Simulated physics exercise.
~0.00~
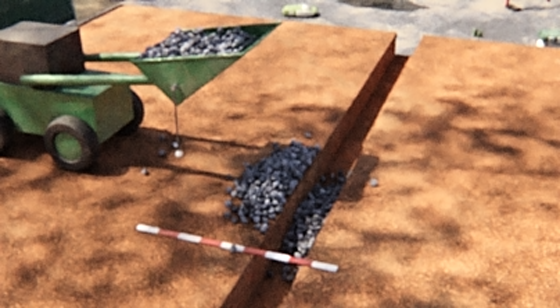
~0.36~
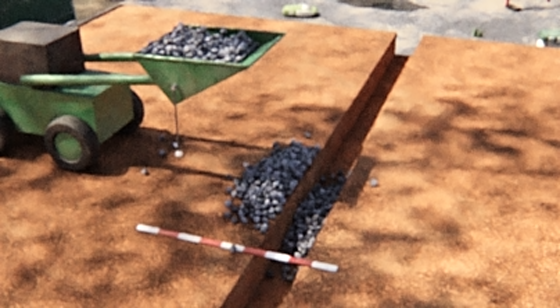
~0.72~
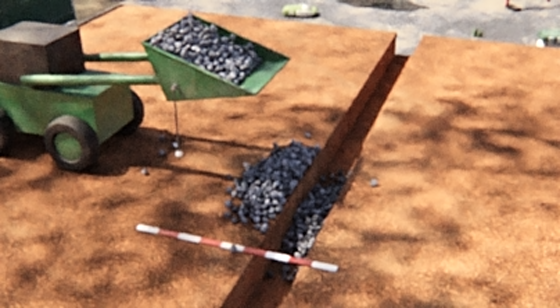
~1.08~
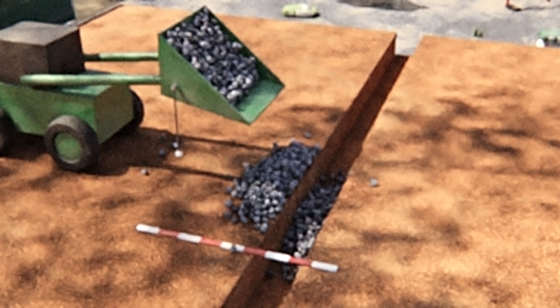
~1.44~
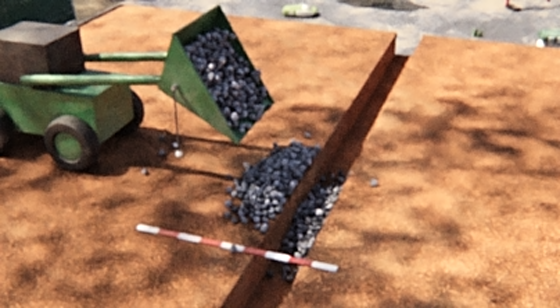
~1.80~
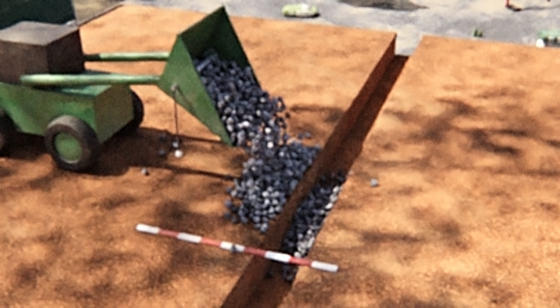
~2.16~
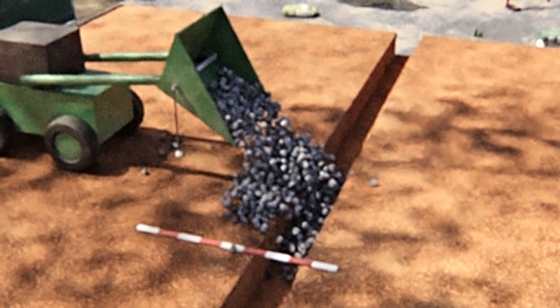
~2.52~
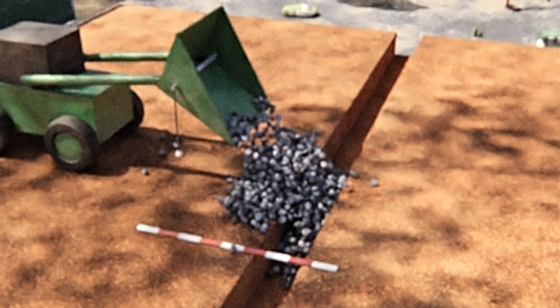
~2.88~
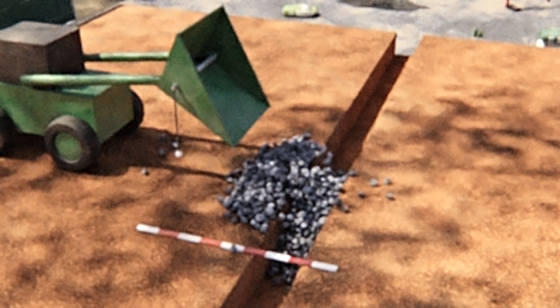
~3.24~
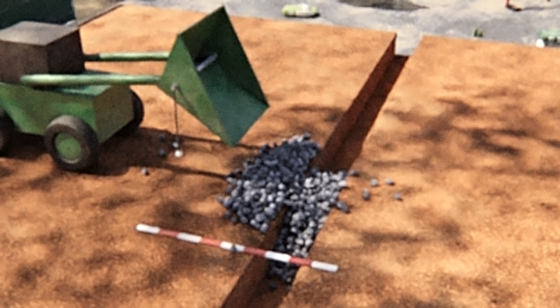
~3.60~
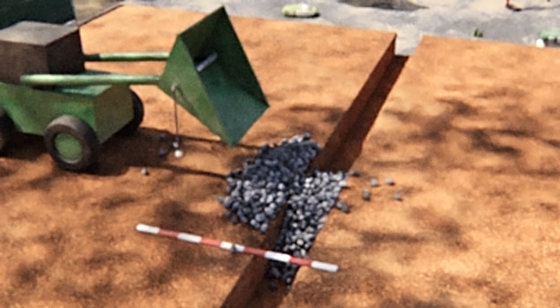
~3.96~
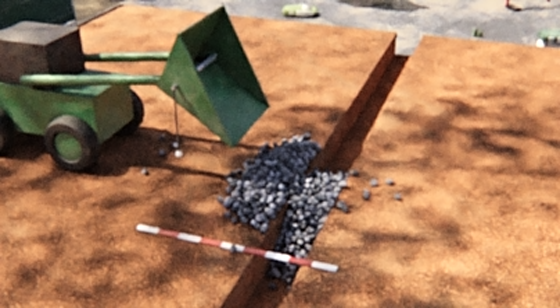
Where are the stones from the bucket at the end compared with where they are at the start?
At the start they sit in the raised green bucket, and by the end they lie lower and farther right, on the heap beside the trench and inside it, with a few scattered past it.
